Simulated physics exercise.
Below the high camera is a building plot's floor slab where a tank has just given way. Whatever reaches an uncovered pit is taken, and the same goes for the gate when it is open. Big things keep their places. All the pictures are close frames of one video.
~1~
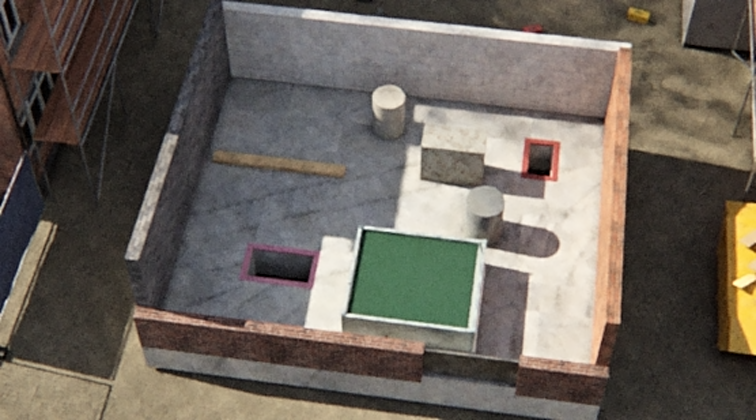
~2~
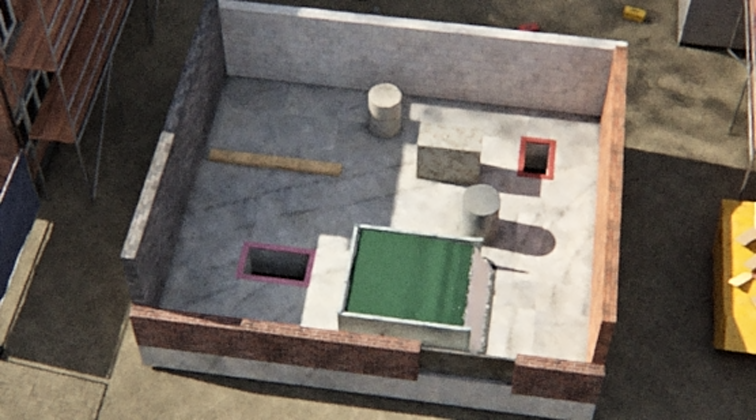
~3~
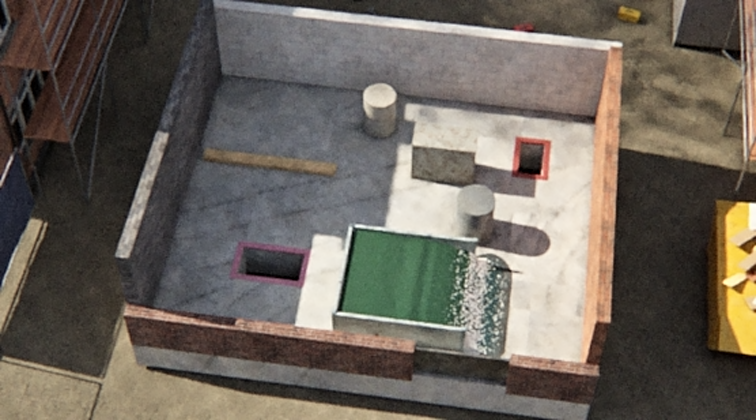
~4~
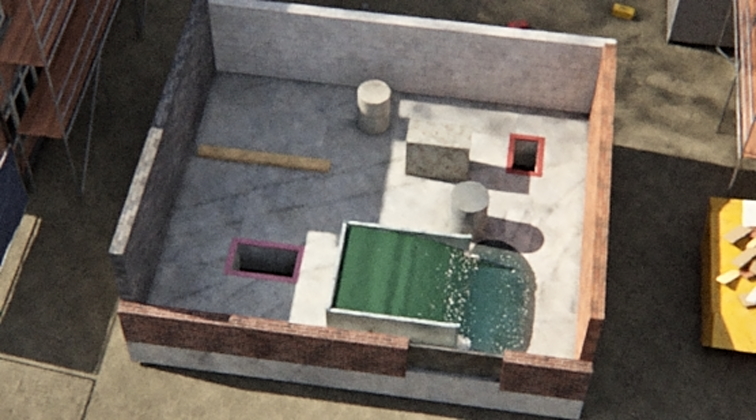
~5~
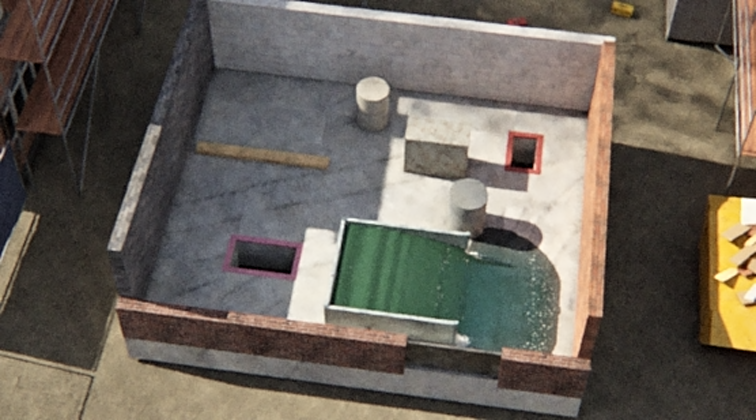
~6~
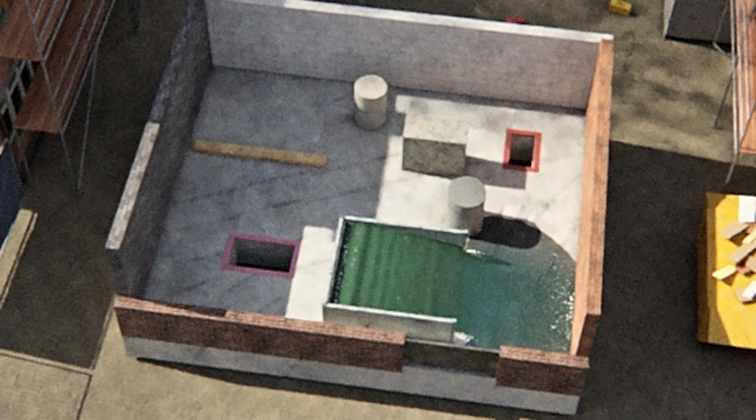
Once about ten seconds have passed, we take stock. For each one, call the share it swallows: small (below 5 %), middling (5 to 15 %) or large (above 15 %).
Calls: Gate - small; pink pit - small; red pit - large.
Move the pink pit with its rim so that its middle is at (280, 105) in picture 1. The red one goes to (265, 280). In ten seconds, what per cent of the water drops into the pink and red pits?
Percentages by pit: Pink at 6, red at 2.
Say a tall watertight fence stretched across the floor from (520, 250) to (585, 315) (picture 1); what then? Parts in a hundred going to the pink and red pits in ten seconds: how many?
I'd say the pink pit takes roughly 4 %, the red pit roughly 4 %.
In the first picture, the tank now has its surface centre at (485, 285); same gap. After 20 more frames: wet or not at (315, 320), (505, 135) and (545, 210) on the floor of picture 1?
In sequence: Inundated, next inundated, then inundated.
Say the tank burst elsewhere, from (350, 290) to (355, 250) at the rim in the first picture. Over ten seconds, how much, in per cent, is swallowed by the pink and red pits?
Roughly, in per cent: Pink 40, red 0.
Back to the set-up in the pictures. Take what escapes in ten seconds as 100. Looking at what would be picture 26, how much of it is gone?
Roughly 15 %.
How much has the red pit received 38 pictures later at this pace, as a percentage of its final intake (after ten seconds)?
About 55 per cent.
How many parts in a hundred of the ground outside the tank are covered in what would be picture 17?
Some 20 in a hundred.
A moment on, water covers 15 % of the floor; the gate 0 %, the pink pit 0 %, the red pit 0 %.
Next, water covers 20 % of the floor; the gate 0 %, the pink pit 0 %, the red pit 0 %.
Then, water covers 35 % of the floor; the gate 0 %, the pink pit 0 %, the red pit 4 %.
Later, water covers 60 % of the floor; the gate 0 %, the pink pit 0 %, the red pit 12 %.
In the end, water covers 90 % of the floor; the gate 0 %, the pink pit 2 %, the red pit 22 %.
